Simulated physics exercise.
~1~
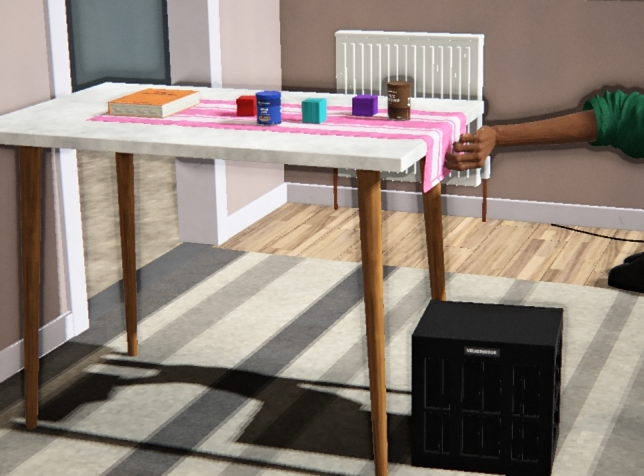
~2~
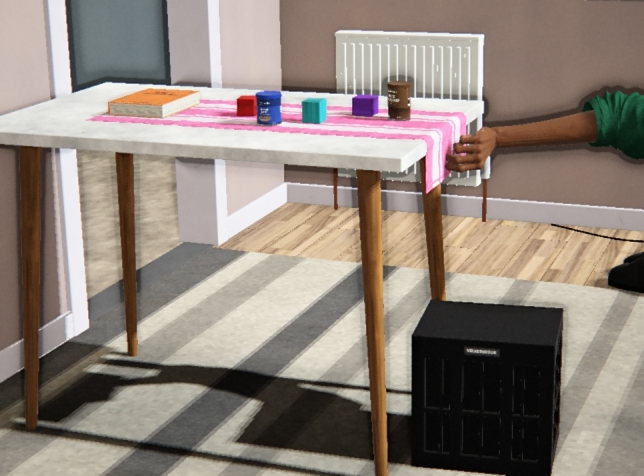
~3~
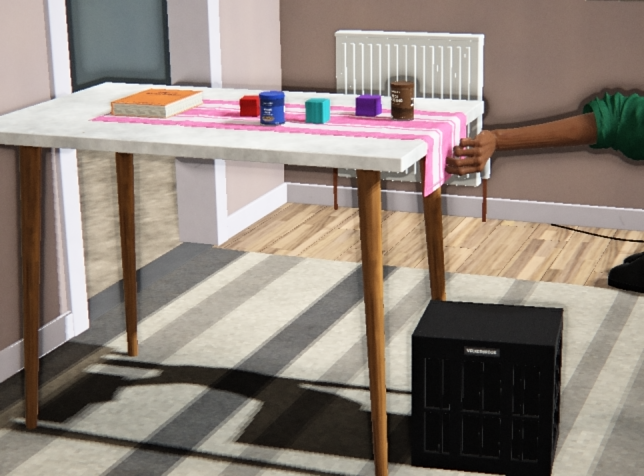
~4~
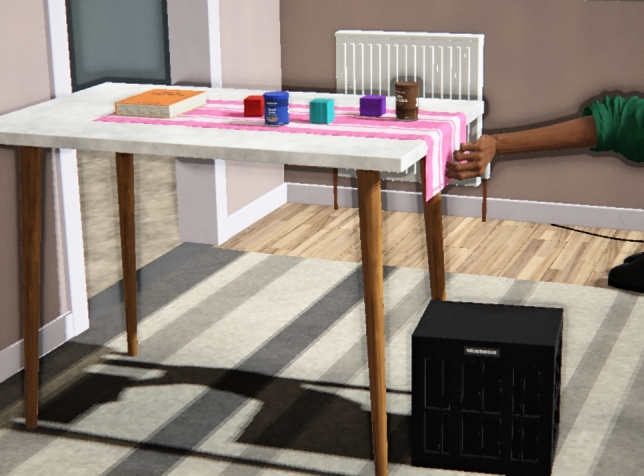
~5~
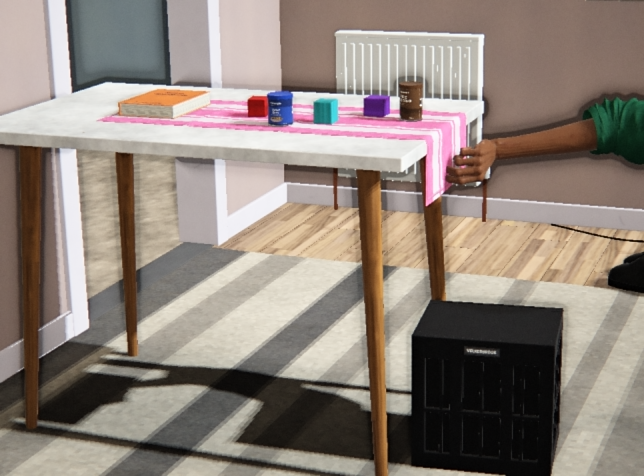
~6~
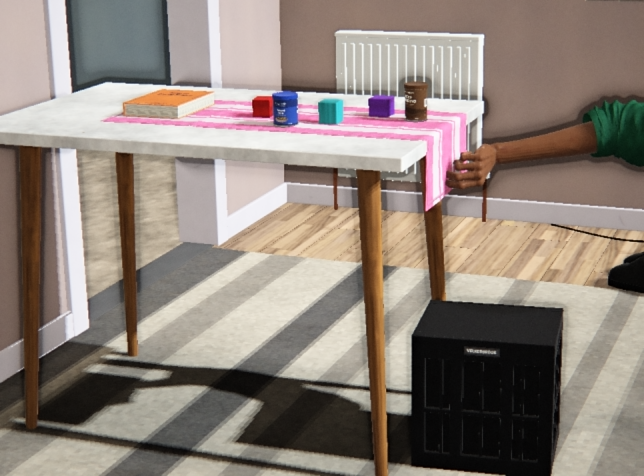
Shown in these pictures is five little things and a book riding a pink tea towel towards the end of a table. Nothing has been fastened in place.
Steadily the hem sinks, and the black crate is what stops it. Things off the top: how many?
Drops: Three.
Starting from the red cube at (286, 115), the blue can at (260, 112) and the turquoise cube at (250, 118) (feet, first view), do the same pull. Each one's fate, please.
Of the three, the red cube stays aboard, the blue can stays aboard, the turquoise cube stays aboard.
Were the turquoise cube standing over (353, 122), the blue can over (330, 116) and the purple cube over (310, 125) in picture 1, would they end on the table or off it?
The turquoise cube is off the top, the blue can is off the top, the purple cube is off the top.
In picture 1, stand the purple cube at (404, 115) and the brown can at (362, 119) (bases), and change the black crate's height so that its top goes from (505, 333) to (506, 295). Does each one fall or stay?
The purple cube is carried off, the brown can falls.
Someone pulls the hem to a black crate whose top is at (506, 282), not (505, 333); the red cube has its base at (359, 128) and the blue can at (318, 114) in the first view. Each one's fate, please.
Note: Red cube lost; blue can kept on top.
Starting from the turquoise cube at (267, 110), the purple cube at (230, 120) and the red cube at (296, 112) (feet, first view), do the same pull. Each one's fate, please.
Briefly: Turquoise cube stays; purple cube stays; red cube stays.
A little later, hem near (449, 258); brown can gone.
Next, hem on the crate; brown can, purple cube and turquoise cube gone.
When it is over, hem on the crate; brown can, purple cube and turquoise cube gone. The table loses three.
